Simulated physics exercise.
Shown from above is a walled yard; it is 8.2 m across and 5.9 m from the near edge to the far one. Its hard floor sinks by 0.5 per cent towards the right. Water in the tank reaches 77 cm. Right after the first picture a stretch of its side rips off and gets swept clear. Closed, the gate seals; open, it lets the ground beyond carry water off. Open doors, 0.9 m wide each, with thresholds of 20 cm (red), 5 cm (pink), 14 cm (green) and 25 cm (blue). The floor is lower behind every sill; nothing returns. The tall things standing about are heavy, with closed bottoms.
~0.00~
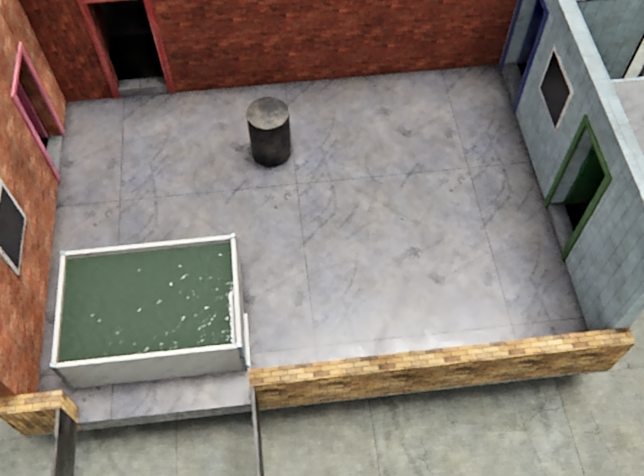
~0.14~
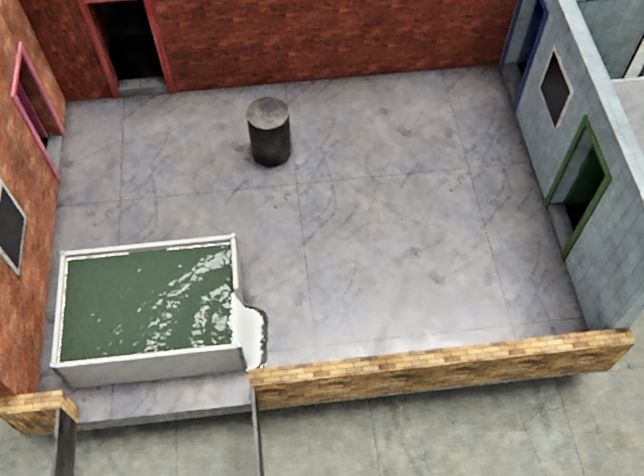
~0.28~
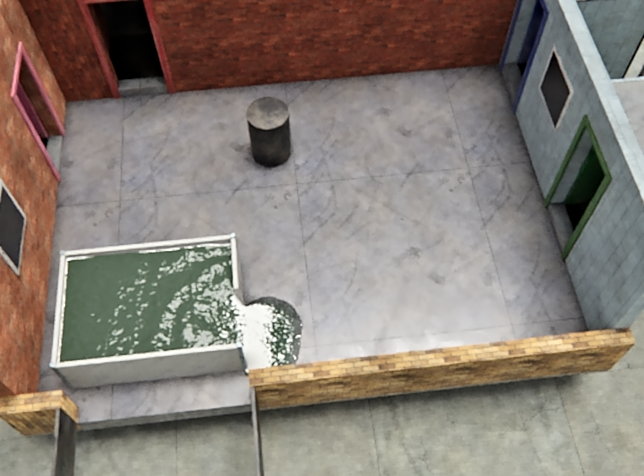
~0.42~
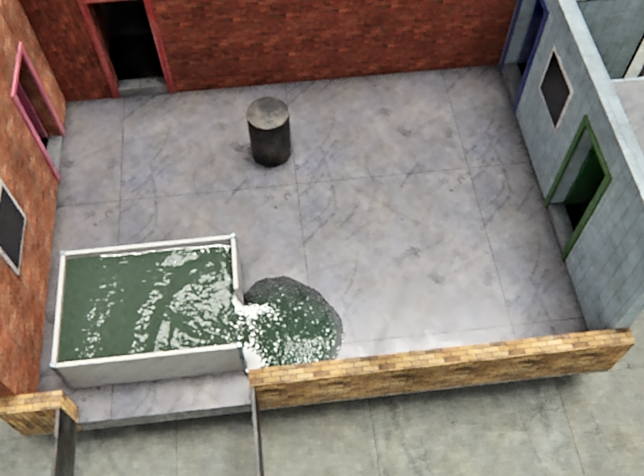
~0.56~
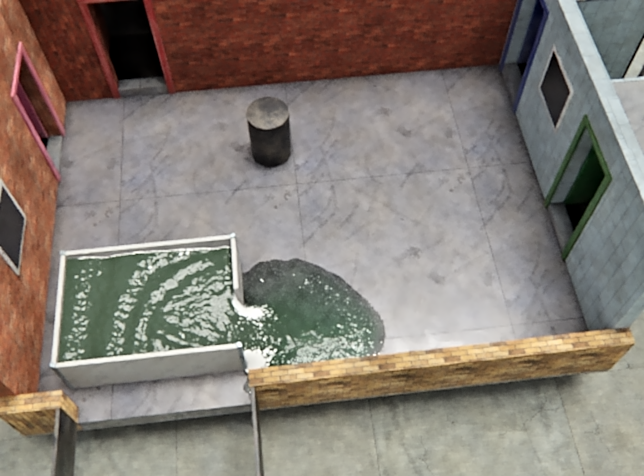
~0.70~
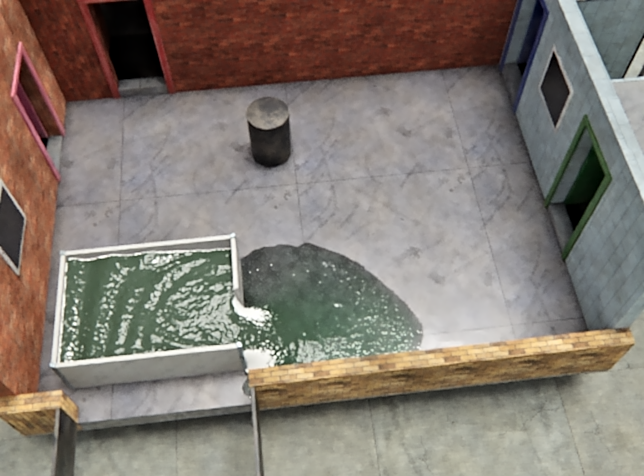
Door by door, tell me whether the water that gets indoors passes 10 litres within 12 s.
One by one: The red door never tops the limit. The pink door tops the limit. The green door tops the limit. The blue door never tops the limit.
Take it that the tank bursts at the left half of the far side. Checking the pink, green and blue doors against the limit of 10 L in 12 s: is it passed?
Door by door - pink: Out of bounds, green: Within bounds, blue: Within bounds.
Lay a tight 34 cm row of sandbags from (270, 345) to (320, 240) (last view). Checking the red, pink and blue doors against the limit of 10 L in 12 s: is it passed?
With that change: Red stays within, pink stays within, blue stays within.
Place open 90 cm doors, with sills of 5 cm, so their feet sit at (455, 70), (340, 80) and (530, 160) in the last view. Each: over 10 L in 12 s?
Per doorway, in order: Sufficient / sufficient / sufficient.
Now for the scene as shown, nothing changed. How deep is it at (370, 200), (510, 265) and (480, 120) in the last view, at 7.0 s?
Depth readings in turn - 2, 15, 7 cm.
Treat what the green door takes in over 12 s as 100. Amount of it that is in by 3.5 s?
Around 50 percent.
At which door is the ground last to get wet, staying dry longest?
That would be the pink door.
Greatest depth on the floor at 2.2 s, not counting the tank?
It tops out at some 38 cm.
After 1.4 s water covers 25 % of the floor and is deepest (44 cm) near (249, 352); red door not reached, pink door not reached, green door not reached, blue door not reached.
After 2.2 s water covers 35 % of the floor and is deepest (38 cm) near (582, 328); red door not reached, pink door not reached, green door 19 cm at the sill, 0 L in, blue door not reached.
After 3.5 s water covers 45 % of the floor and is deepest (31 cm) near (578, 317); red door not reached, pink door not reached, green door 26 cm at the sill, 55 L in, blue door 6 cm at the sill, 0 L in.
After 7.0 s water covers 60 % of the floor and is deepest (20 cm) near (501, 83); red door 2 cm at the sill, 0 L in, pink door not reached, green door 17 cm at the sill, 108 L in, blue door 19 cm at the sill, 0 L in.
After 12.0 s water covers 95 % of the floor and is deepest (13 cm) near (499, 76); red door 4 cm at the sill, 0 L in, pink door 10 cm at the sill, 32 L in, green door 8 cm at the sill, 113 L in, blue door 12 cm at the sill, 0 L in.
